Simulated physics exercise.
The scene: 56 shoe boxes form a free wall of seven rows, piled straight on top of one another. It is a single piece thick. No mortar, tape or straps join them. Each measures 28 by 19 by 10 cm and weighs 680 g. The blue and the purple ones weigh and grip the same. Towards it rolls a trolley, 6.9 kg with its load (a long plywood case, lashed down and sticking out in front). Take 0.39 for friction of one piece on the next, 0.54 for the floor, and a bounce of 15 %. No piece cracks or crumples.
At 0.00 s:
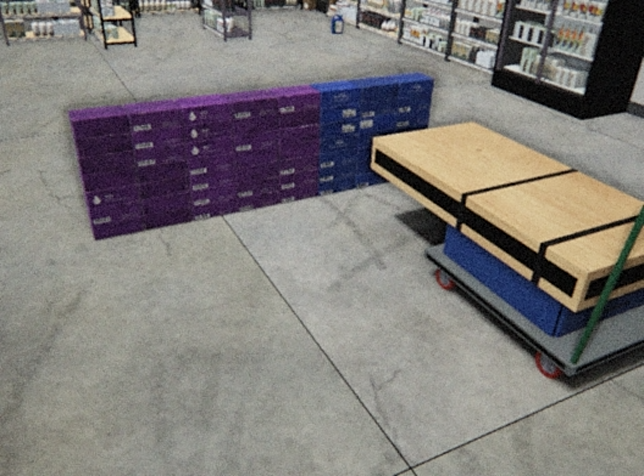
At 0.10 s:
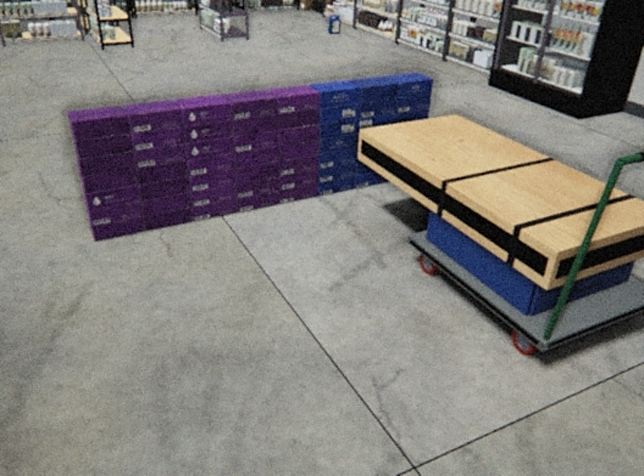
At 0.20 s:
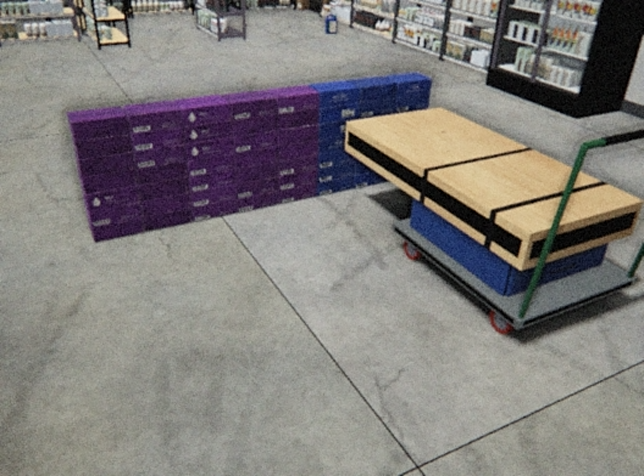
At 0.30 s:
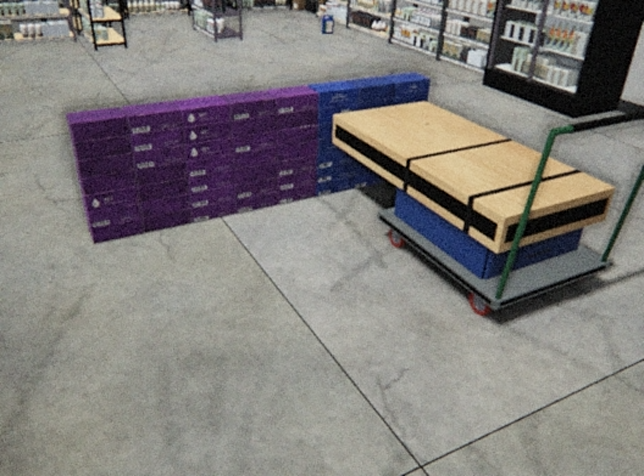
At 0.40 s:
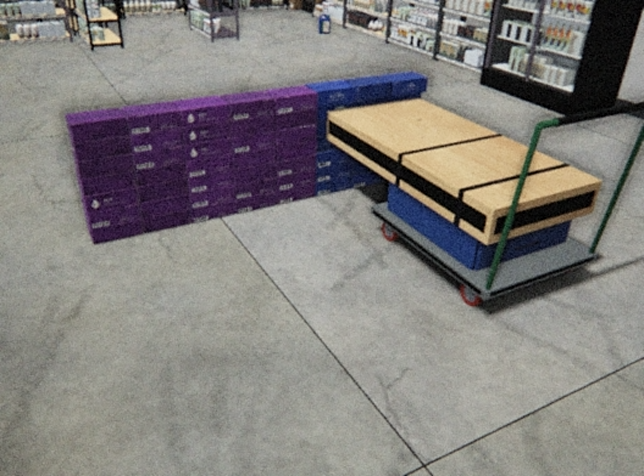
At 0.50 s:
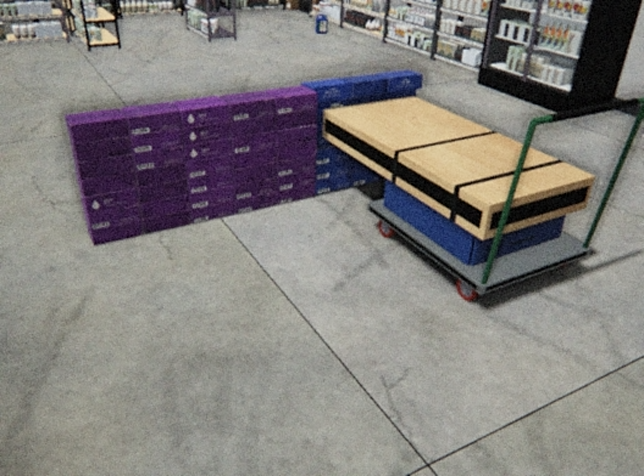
A long pale wooden case strapped in black, riding on a grey flatbed trolley with red wheels and a green-posted handle, rolls leftward from the right. It slides up to a low wall of stacked boxes, purple at left and blue at right, and its front end nudges the blue ones slightly out of line. The high view of the concrete shop floor, with stocked shelves behind, drifts very slightly.
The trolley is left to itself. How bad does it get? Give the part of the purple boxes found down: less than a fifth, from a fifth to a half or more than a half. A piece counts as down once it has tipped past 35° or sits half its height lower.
Ending down: Less than a fifth.
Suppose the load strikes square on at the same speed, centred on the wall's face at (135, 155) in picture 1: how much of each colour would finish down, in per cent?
In that case blue 0, purple 60 per cent.
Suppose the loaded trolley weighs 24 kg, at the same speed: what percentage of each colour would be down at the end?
In that case blue 60, purple 0 per cent.
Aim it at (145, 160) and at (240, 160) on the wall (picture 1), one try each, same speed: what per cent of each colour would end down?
Blue 0 then 0, purple 30 then 0 per cent.
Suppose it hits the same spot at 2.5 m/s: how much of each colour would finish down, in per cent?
Then blue 50, purple 0 per cent.
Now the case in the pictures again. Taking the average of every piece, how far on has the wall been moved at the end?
About 25 cm.
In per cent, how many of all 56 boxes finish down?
About 40 per cent.
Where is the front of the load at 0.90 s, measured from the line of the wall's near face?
About 20 cm past it.
After 0.90 s, load 20 cm past the wall's line, still rolling; none of the 35 purple boxes down (0 of 56 in all colours); top purple box unmoved; top blue box leaning 26°.
After 1.22 s, load 26 cm past the wall's line, still rolling; none of the 35 purple boxes down (21 of 56 in all colours); top purple box unmoved; top blue box leaning 71°, 42 cm lower.
At rest (2.3 s), load 33 cm past the wall's line, stopped; none of the 35 purple boxes down (21 of 56 in all colours); top purple box unmoved; top blue box upside down. That is 0 per cent. As the last picture would show them, middles, top purple box near (248, 105), top blue box near (286, 123).
